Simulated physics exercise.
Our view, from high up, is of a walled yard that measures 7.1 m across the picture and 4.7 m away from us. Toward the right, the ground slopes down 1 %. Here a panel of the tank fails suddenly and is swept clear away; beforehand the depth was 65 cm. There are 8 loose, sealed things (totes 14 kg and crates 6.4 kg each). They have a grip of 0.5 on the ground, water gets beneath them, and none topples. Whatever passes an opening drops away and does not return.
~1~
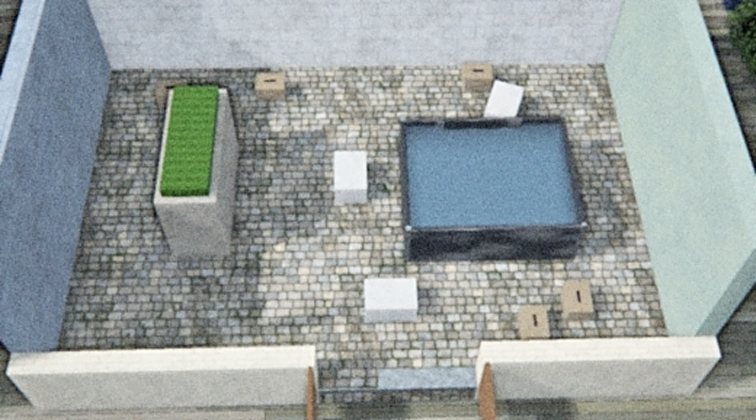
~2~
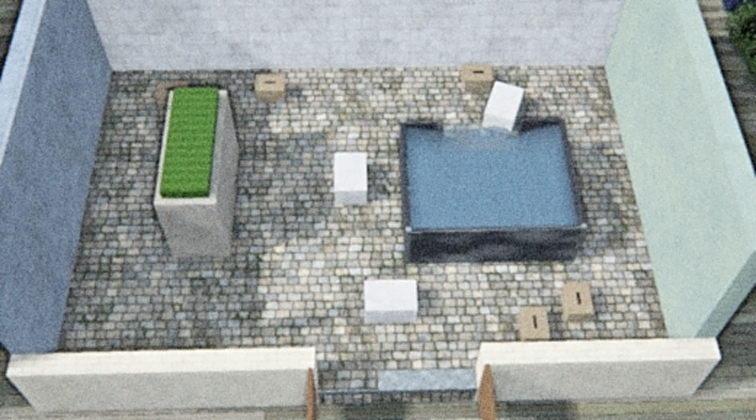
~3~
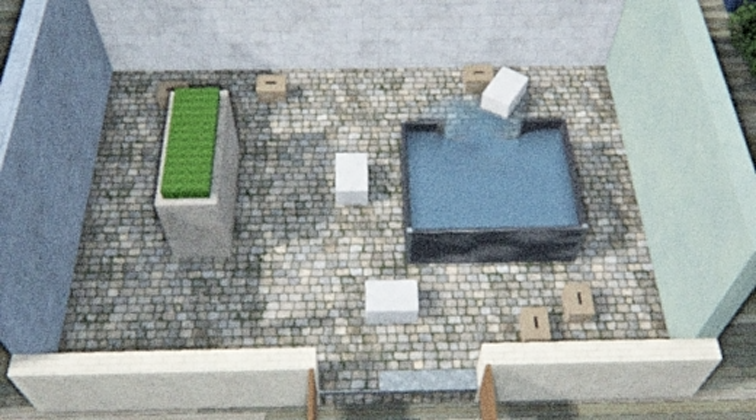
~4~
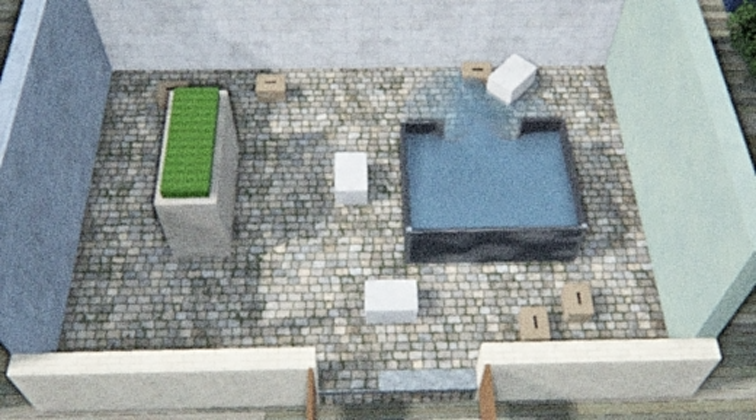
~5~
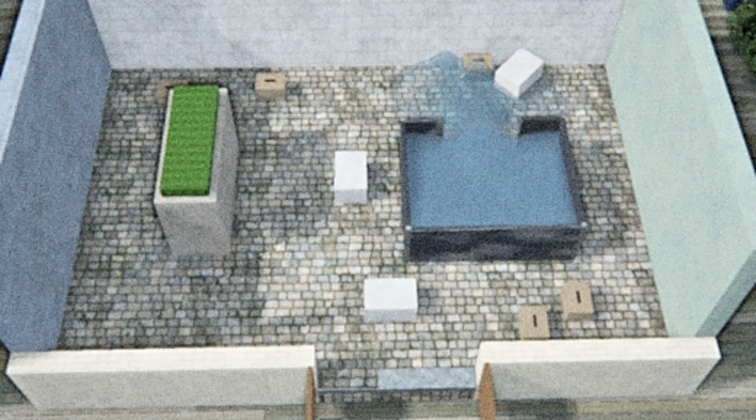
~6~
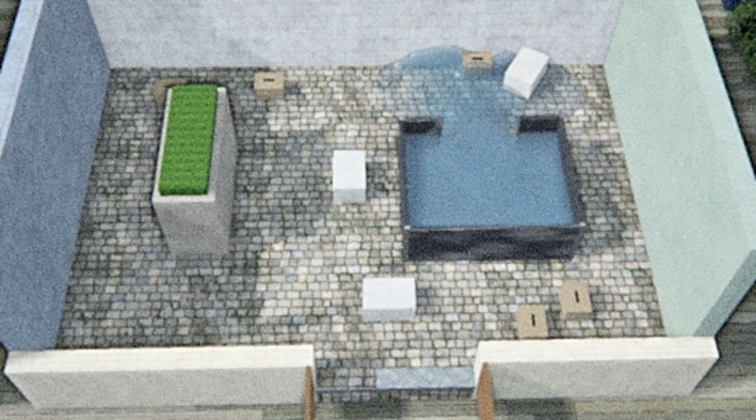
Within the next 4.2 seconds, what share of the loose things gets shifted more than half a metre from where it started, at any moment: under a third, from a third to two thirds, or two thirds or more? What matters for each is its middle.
The share is from a third to two thirds.
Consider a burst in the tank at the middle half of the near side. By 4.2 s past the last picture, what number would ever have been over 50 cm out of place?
Count: 2.
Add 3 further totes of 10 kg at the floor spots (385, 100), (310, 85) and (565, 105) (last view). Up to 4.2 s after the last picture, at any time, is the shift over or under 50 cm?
Above, above, above.
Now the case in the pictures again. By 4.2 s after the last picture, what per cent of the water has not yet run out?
100 %.
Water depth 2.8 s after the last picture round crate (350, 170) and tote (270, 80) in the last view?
Roughly 1 and 8 cm.
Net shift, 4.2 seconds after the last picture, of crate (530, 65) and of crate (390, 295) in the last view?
First: 300 cm. Second: 0 cm.
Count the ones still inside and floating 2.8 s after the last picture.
By my count, 2.
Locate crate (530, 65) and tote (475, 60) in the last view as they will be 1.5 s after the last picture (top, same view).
I'd say close to (583, 147) and close to (554, 57).
Then, 0.4 s after the last picture 1 of 8 are over 50 cm from their spots; 1 afloat.
Then, 1.5 s after the last picture 2 of 8 are over 50 cm from their spots; 2 afloat.
Then, 2.8 s after the last picture 3 of 8 are over 50 cm from their spots; 2 afloat.
Then, 4.2 s after the last picture 3 of 8 are over 50 cm from their spots, and 3 have been at some point; 1 afloat.
